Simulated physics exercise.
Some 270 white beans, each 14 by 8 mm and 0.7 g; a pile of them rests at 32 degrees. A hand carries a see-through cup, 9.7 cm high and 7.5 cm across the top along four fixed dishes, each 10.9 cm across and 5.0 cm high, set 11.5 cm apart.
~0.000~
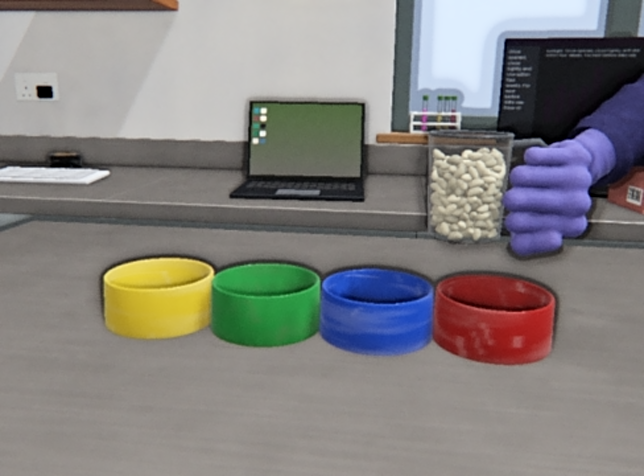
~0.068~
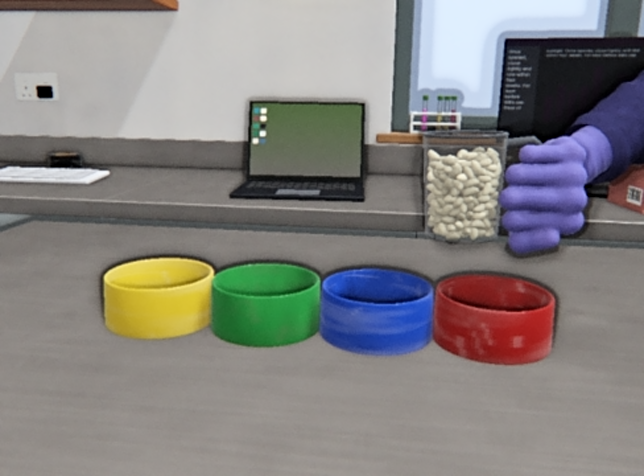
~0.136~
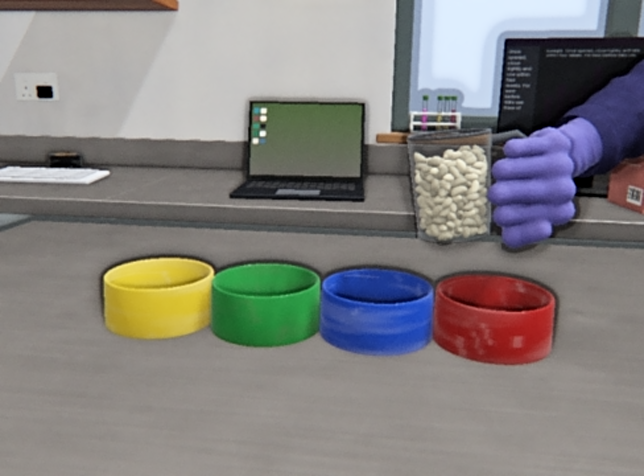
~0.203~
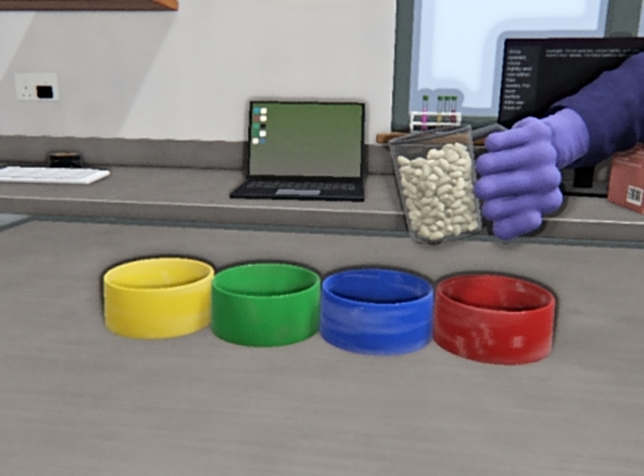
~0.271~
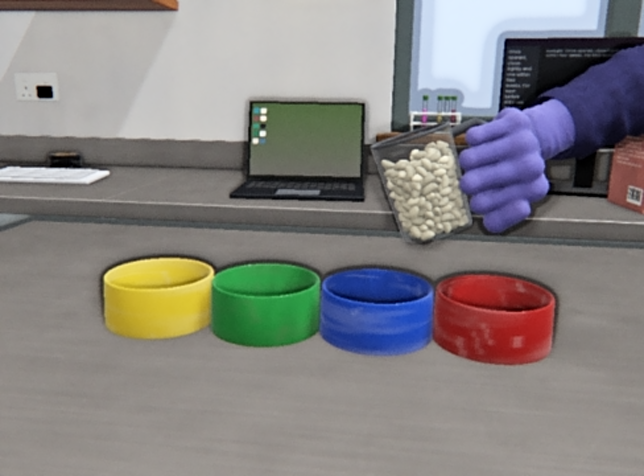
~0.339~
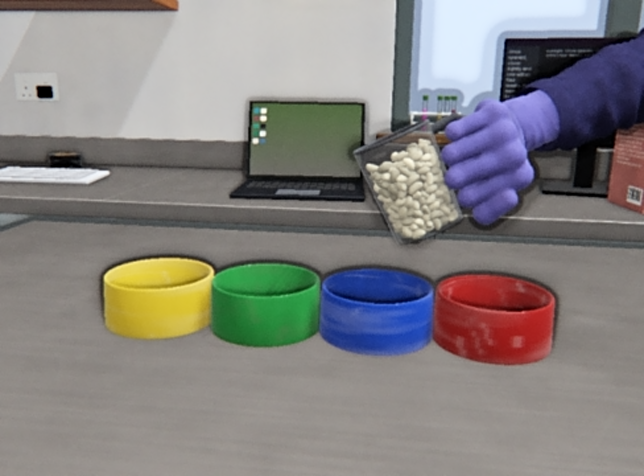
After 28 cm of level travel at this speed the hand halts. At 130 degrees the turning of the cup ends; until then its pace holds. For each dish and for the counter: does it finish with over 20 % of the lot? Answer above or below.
Red below, blue below, green below, yellow above, counter below.
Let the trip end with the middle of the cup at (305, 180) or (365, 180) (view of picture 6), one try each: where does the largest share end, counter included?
The winner: Green; green.
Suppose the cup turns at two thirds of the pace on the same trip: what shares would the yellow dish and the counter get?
Yellow 90; counter 10.
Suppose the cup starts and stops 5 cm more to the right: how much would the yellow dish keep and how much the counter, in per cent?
Yellow 80, counter 10.
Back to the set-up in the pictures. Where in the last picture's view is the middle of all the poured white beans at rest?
At about (150, 297).
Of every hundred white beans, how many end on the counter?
Some 0 per cent.
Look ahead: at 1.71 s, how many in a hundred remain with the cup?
Some 0 per cent of the load.
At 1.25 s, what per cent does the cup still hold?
About 85 per cent.
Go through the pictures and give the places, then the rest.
The first frame shows cup at (467, 186), tilt 0 degrees, lip at (430, 133), moved 0.0 cm; middle of the pieces at (462, 197); red dish at (494, 293); blue dish at (377, 286); green dish at (266, 280); yellow dish at (160, 274).
The second frame shows cup at (463, 186), tilt 2 degrees, lip at (425, 135), moved 0.4 cm; middle of the pieces at (459, 197).
The third frame shows cup at (451, 185), tilt 7 degrees, lip at (409, 138), moved 1.5 cm; middle of the pieces at (448, 197).
The fourth frame shows cup at (438, 185), tilt 13 degrees, lip at (390, 143), moved 2.7 cm; middle of the pieces at (436, 197).
The fifth frame shows cup at (424, 184), tilt 19 degrees, lip at (372, 148), moved 4.0 cm; middle of the pieces at (423, 196).
The sixth frame shows cup at (410, 184), tilt 25 degrees, lip at (355, 153), moved 5.4 cm; middle of the pieces at (411, 196); red dish at (494, 293); blue dish at (377, 286); green dish at (266, 280); yellow dish at (160, 274). Its pace works out near 90 degrees a second; the hand travels 19 cm a second.
After 0.89 s, tilt 75 degrees; cup holds 100 %.
After 1.25 s, tilt 107 degrees; cup holds 85 %, yellow 15 %.
After 1.71 s, tilt 130 degrees; cup holds 0 %, yellow 100 %.
In the end, at 2.2 s, red 0 %, blue 0 %, green 0 %, yellow 100 %, counter 0 %.
